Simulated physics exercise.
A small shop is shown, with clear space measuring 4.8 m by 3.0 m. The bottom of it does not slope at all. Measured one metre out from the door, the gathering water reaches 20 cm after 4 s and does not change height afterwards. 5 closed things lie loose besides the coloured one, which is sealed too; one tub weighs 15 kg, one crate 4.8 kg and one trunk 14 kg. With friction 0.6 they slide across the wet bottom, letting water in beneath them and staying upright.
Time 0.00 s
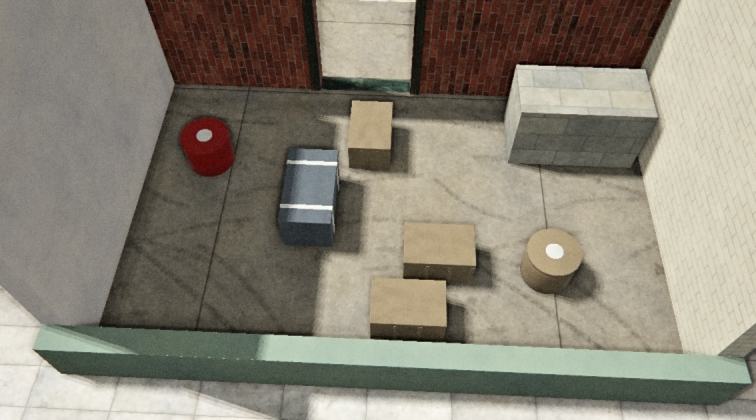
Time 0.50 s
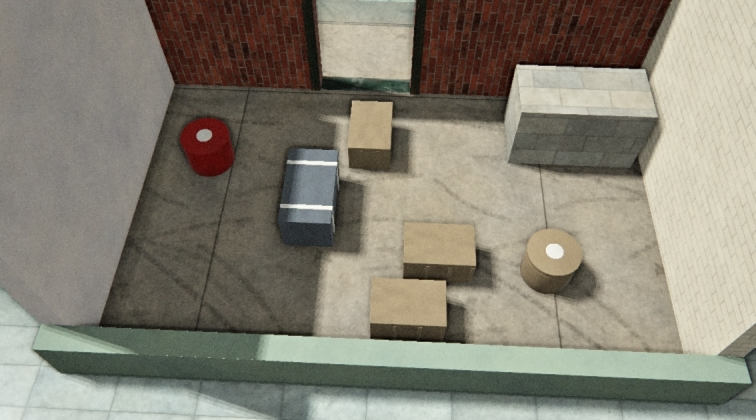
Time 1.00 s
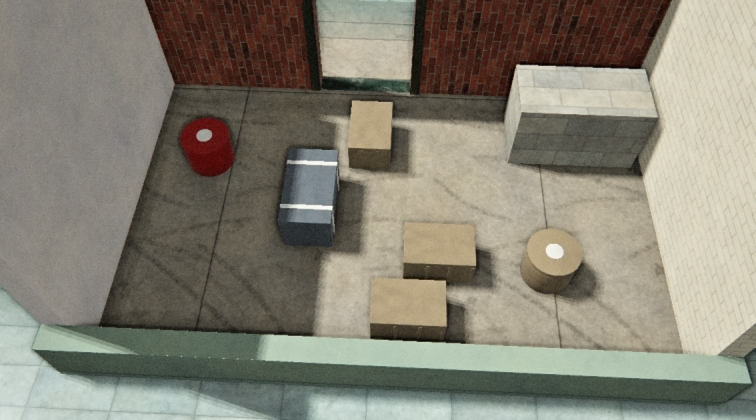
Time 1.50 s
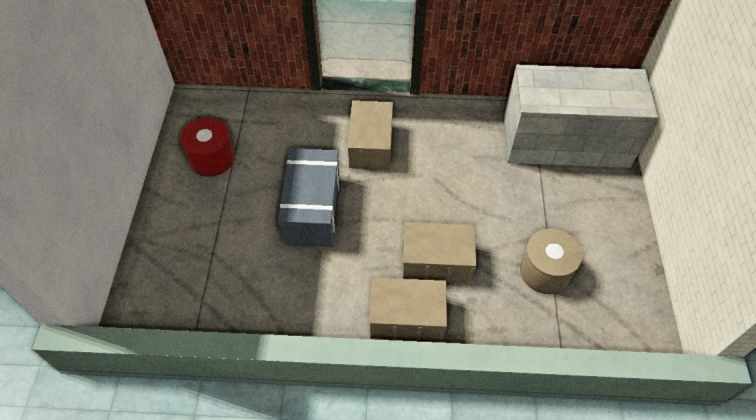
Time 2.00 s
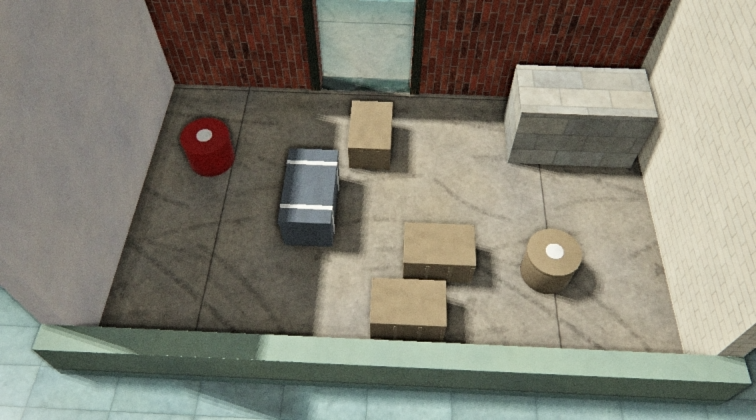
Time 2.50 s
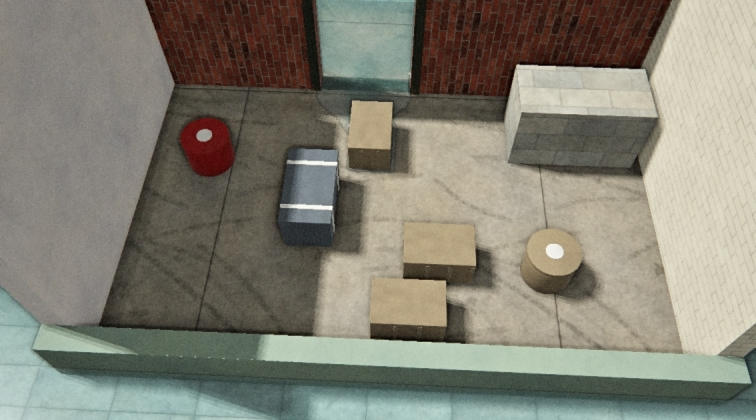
Water spreads outside, then creeps through the doorway of a shop where everything stays still.
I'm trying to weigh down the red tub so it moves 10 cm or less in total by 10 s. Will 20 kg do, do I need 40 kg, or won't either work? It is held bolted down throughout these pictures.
20 kg will do.
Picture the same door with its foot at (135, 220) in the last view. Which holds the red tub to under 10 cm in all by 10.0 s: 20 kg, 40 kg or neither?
If so, even the lighter mass works.
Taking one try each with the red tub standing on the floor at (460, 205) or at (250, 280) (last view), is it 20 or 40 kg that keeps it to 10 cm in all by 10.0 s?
Taking the two spots in turn, both keep it, then both keep it.
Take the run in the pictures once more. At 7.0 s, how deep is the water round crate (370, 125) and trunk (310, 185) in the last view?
6 and 5 cm.
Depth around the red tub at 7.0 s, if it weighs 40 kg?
Around 2 cm.
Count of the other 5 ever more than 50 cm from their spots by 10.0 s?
I count 4.
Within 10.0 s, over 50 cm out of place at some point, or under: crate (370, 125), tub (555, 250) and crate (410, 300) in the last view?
In order: Above the mark, within the mark, above the mark.
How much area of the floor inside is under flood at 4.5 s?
About 6.0 m2 is covered.
After 3.5 s the red tub would be 0 cm from its start with 20 kg and 0 cm from its start with 40 kg; 0 cm of water round it then.
After 4.5 s the red tub would be 0 cm from its start with 20 kg and 0 cm from its start with 40 kg; 2 cm of water round it then.
After 7.0 s the red tub would be 0 cm from its start with 20 kg and 0 cm from its start with 40 kg; 2 cm of water round it then.
After 10.0 s the red tub would be 0 cm from its start with 20 kg and 0 cm from its start with 40 kg; 5 cm of water round it then.
